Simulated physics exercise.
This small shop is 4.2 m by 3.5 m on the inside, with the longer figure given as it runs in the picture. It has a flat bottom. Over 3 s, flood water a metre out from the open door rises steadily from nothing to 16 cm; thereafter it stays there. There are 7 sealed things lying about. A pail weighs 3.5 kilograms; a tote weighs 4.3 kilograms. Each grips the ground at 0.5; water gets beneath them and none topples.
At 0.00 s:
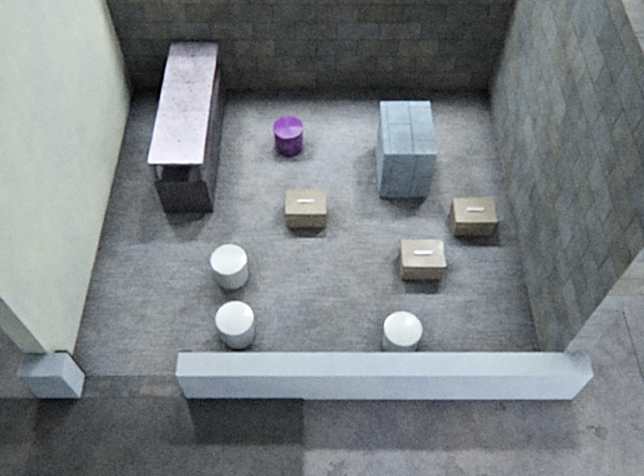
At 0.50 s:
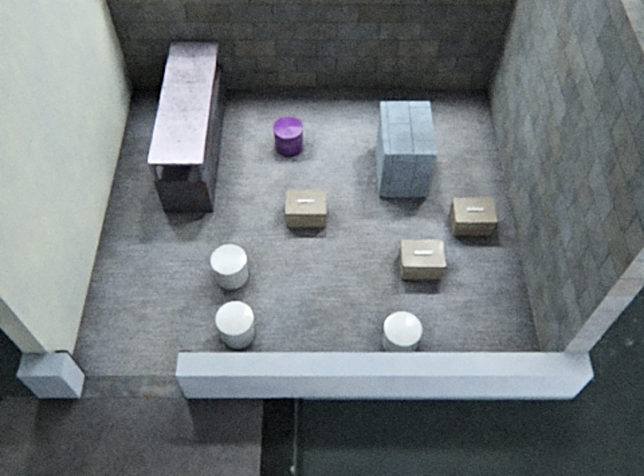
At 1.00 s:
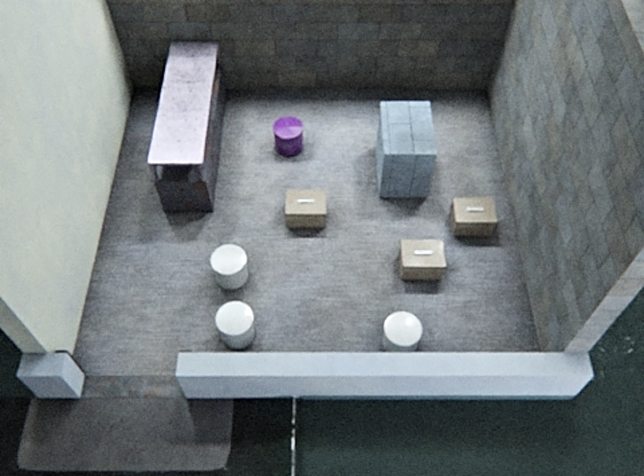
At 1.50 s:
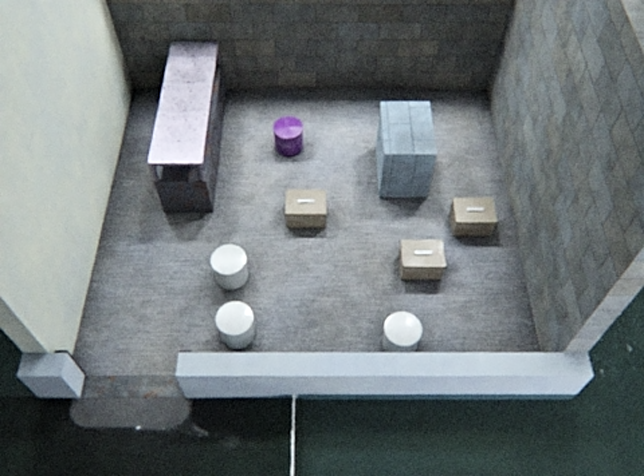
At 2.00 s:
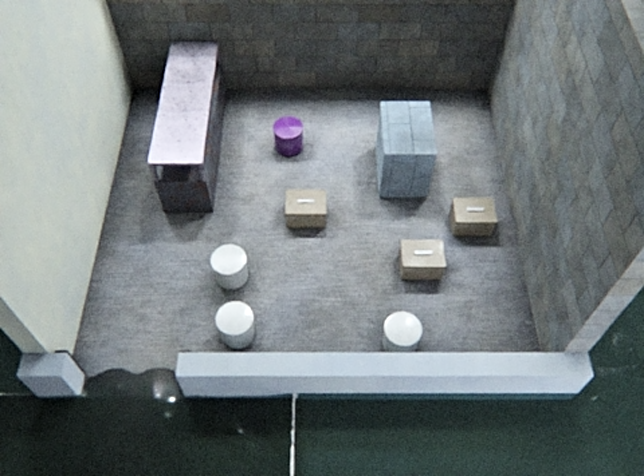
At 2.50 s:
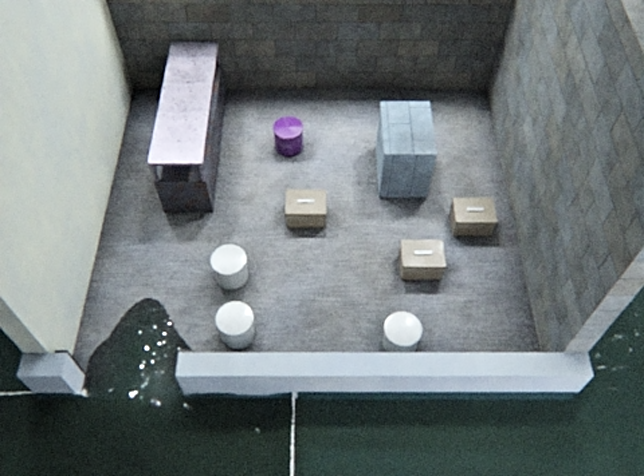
Dark water spreads outside the small shop, then enters through the gap at front left.
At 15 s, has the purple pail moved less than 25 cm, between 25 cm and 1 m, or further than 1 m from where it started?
Between 25 cm and 1 m.
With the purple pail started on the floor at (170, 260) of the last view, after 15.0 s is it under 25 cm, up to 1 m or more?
By then it winds up well off.
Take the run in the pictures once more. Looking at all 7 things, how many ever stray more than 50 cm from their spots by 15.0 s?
By my count, 7.
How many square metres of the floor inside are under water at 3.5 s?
Near 2.5 m2 in all.
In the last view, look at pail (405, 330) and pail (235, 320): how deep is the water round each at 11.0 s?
2 and 2 cm.
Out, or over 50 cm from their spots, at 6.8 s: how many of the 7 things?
Count then: 1.
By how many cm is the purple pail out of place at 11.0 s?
Close to 40 cm.
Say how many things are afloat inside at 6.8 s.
It comes to 0.
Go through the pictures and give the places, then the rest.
The first picture shows the purple pail at (288, 127) rests on the ground; water covers 0.0 m2; 0 of 7 have shifted.
The second picture shows the purple pail at (288, 127), on the bottom; water covers 0.0 m2; 0 of 7 have shifted.
The third picture shows the purple pail at (288, 127) rests on the ground; water covers 0.0 m2; 0 of 7 have shifted.
The fourth picture shows the purple pail at (288, 127), on the bottom; 0.0 m2 under water; 0 of 7 have shifted.
The fifth picture shows the purple pail at (288, 127), on the bottom; 0.0 m2 under water; 0 of 7 have shifted.
The sixth picture shows the purple pail at (288, 127) rests on the ground; water covers 0.4 m2; 0 of 7 have shifted.
After 3.5 s the purple pail is near (288, 127), 0.0 m from its start, aground; 0 afloat.
After 6.8 s the purple pail is near (290, 124), 0.1 m from its start, aground; 0 afloat.
After 11.0 s the purple pail is near (283, 99), 0.4 m from its start, aground; 1 afloat.
After 15.0 s the purple pail is near (246, 94), 0.7 m from its start, afloat; 7 afloat.
